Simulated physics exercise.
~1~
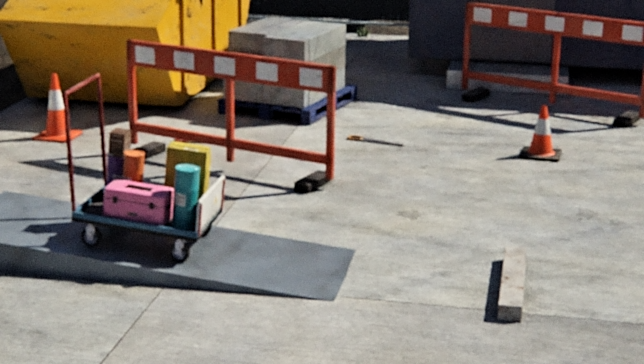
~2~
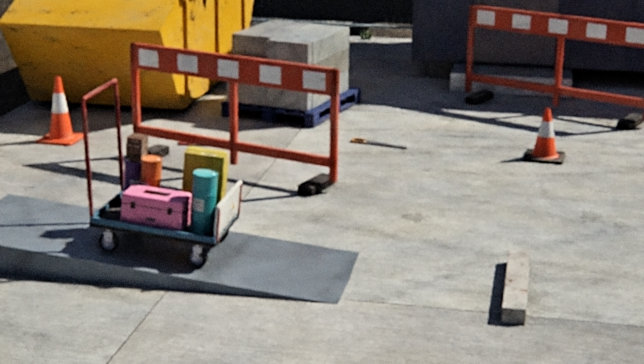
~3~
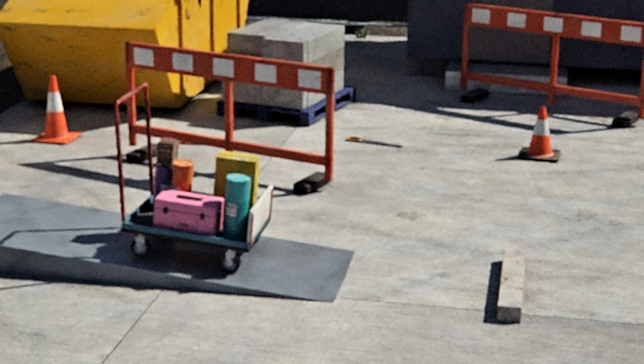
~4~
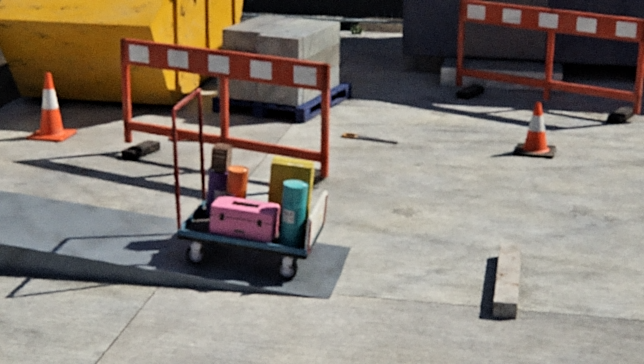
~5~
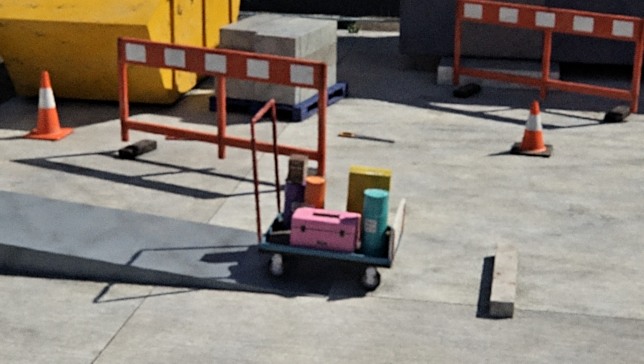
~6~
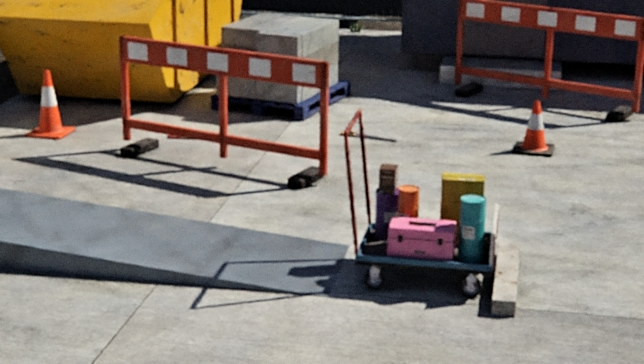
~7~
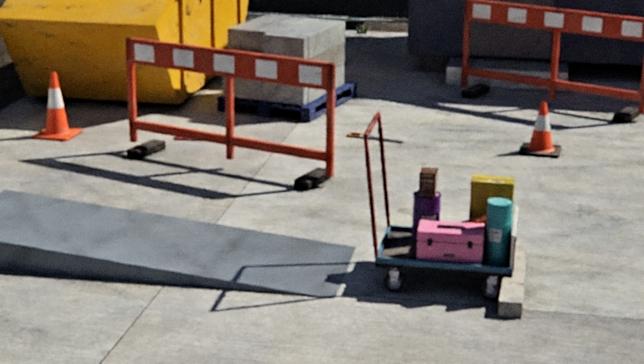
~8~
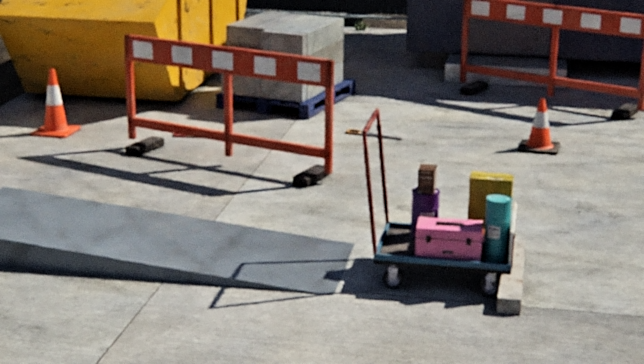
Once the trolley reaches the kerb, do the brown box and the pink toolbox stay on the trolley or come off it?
Both the brown box and the pink toolbox stay on the trolley after it stops at the kerb.
In this clip, a flat trolley loaded with boxes, canisters and a pink toolbox rolls down a ramp to the right and stops against a kerb; the orange canister tips over and drops from view behind the toolbox, while the other items stay upright aboard.
